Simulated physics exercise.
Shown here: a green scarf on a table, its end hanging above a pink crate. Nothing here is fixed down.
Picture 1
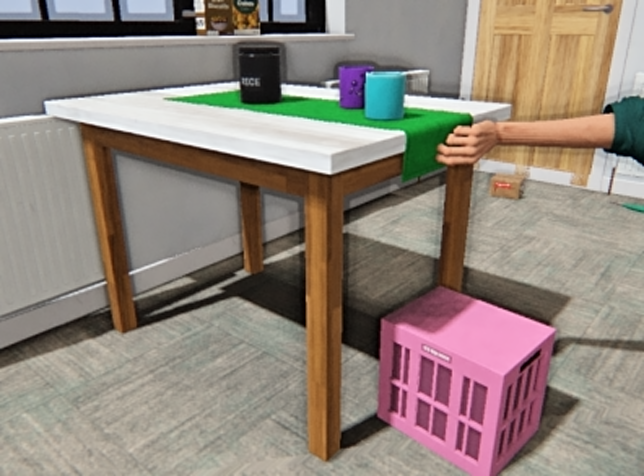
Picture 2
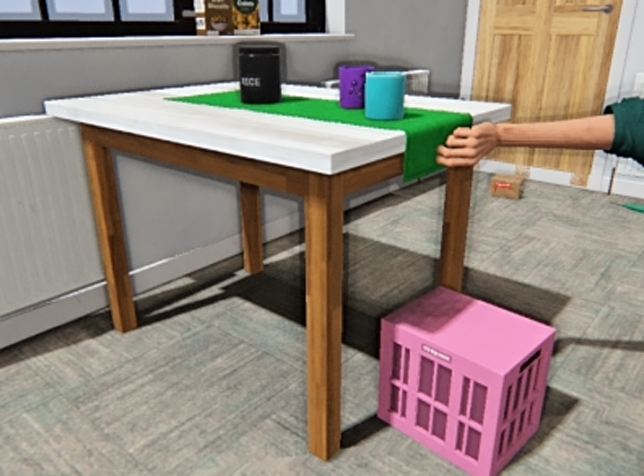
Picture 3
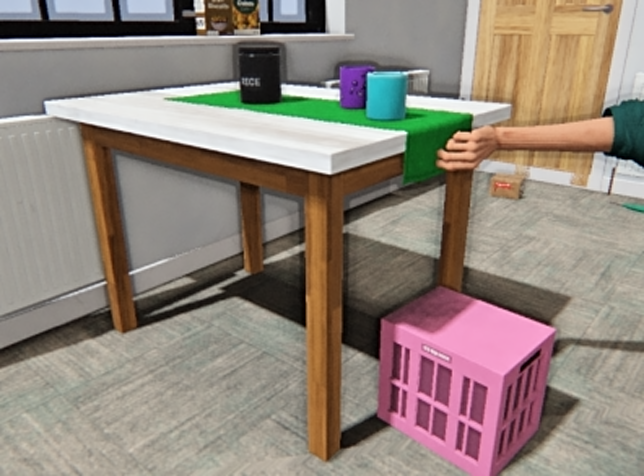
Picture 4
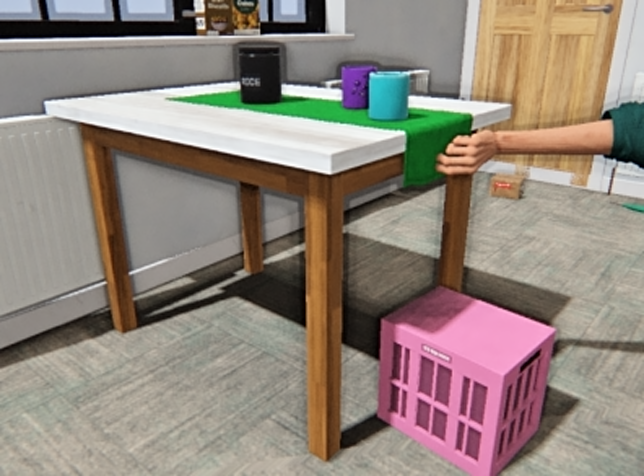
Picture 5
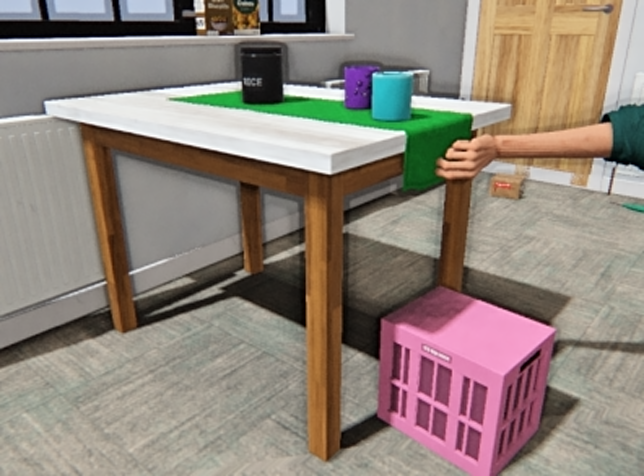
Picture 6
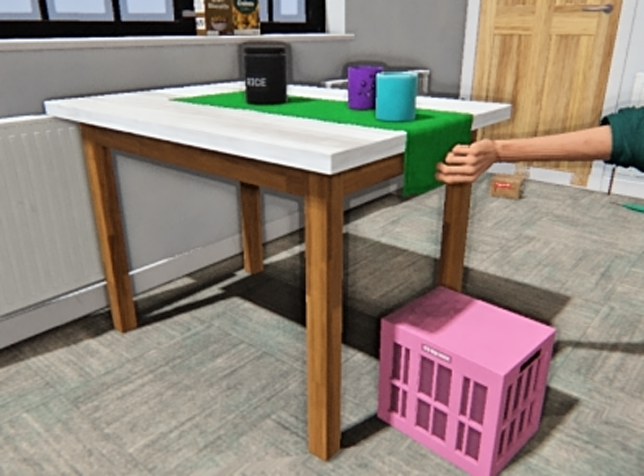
We see a hand gripping the hanging end of a green cloth on a white-topped table above a pink crate, pulling it slightly downward as the black canister and the purple and turquoise mugs shift slightly right with it.
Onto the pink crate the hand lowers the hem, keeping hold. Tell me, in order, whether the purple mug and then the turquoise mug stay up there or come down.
First to last, the purple mug comes down, the turquoise mug comes down.
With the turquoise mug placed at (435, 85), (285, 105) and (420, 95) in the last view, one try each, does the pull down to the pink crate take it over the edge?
In the first case it stays on; in the second case it stays on; in the third case it comes down.
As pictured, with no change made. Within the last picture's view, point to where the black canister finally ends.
Somewhere close to pixel (368, 83) in the last view.
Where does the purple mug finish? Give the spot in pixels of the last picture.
End point, last frame: (496, 278).
Then, 0.74 s past the final frame, hem going down; purple mug carried along near (407, 92); turquoise mug over the edge.
Then, 1.70 s past the final frame, hem going down; purple mug over the edge; turquoise mug down below near (474, 295).
When it is over, hem on the crate; purple mug down below near (496, 279); turquoise mug down below near (474, 295). The purple mug falls off and the turquoise mug goes over the edge.
